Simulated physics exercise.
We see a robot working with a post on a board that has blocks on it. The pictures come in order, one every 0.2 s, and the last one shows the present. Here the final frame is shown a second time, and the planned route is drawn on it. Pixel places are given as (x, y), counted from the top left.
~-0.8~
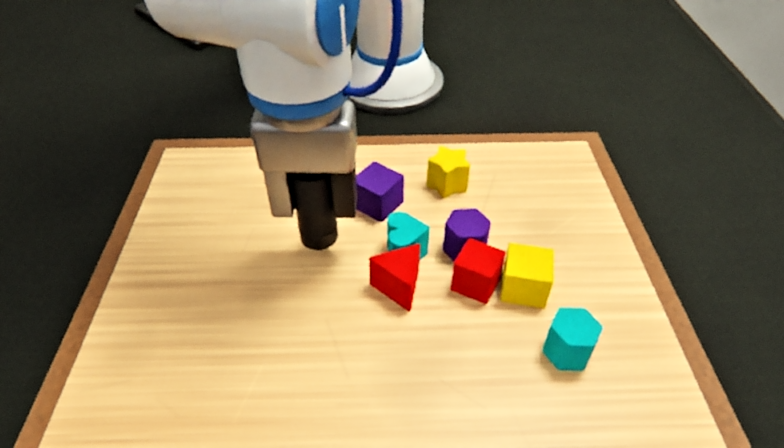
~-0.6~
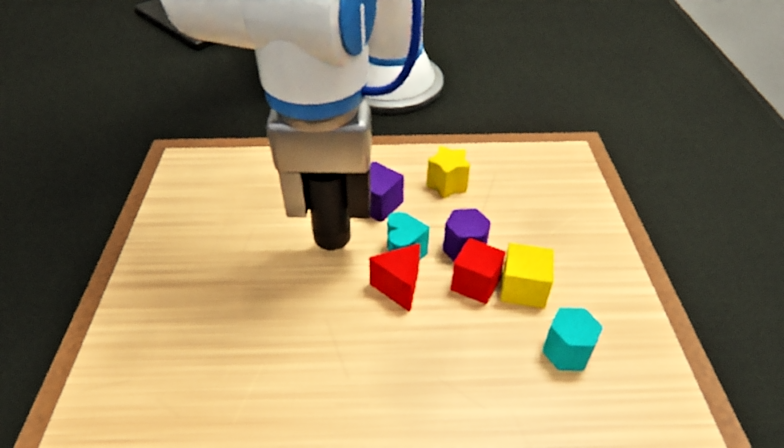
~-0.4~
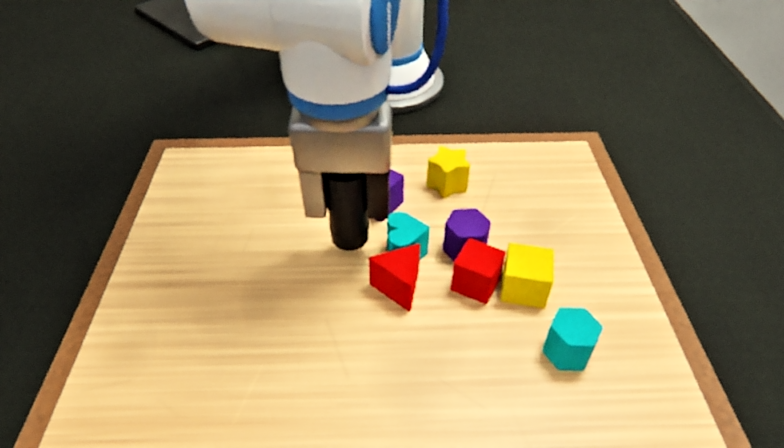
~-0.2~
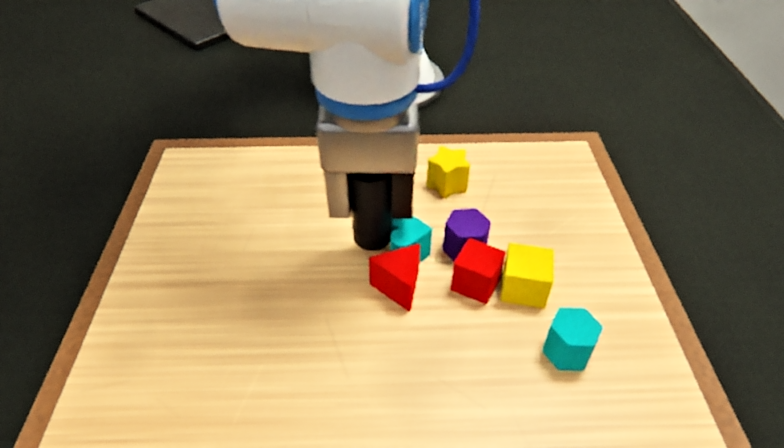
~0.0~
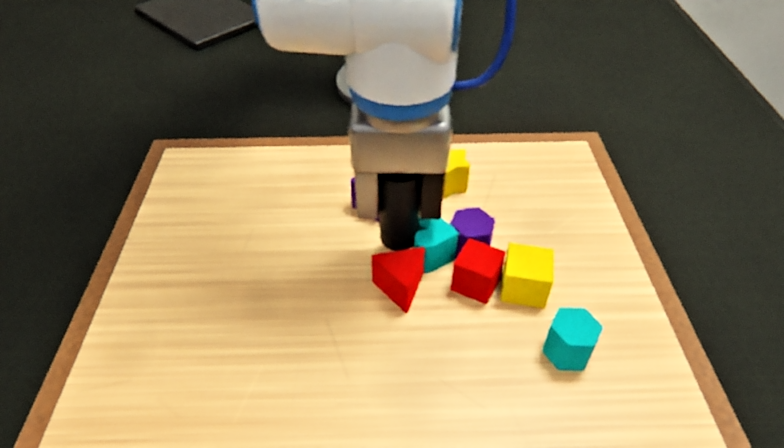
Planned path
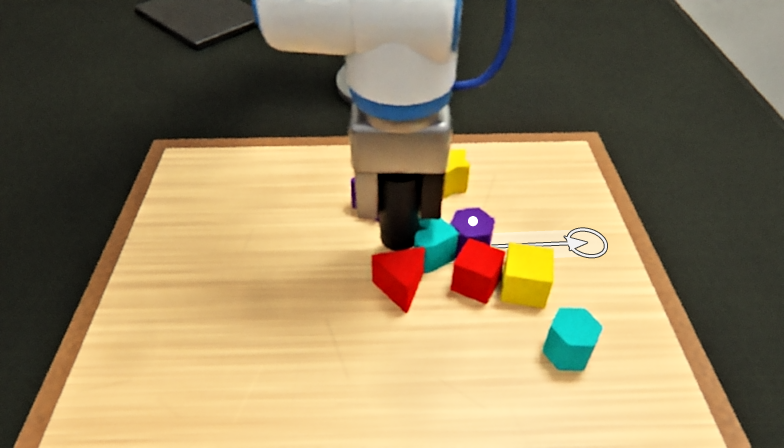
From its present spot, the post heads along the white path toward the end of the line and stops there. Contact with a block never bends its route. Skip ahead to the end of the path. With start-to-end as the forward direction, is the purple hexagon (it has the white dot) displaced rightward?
Answer: No.
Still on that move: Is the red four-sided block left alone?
No, it doesn't check out.
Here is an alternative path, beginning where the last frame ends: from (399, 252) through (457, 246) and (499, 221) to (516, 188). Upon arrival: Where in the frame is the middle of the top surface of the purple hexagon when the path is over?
Close to (542, 208).
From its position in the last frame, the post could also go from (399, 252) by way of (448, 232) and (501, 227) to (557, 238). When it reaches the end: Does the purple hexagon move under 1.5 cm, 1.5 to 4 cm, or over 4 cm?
Travels over 4 cm.
The drawn path runs in a line from (399, 252) to (587, 243); the dot is on the purple hexagon.
What follows on the original path. One third of the way, post (465, 235); turquoise heart block (500, 230); purple hexagon (526, 211), turned 55° anticlockwise; red four-sided block (491, 263), turned 50° clockwise; yellow four-sided block (539, 265).
Two thirds of the way, post (529, 232); turquoise heart block (560, 238), turned 45° clockwise; purple hexagon (560, 201), turned 105° anticlockwise; red four-sided block (492, 263), turned 55° clockwise; yellow four-sided block (540, 267).
At the end, post (592, 230); turquoise heart block (581, 242), turned 85° clockwise; purple hexagon (585, 189), turned 170° anticlockwise; red four-sided block (492, 263), turned 55° clockwise; yellow four-sided block (540, 267).
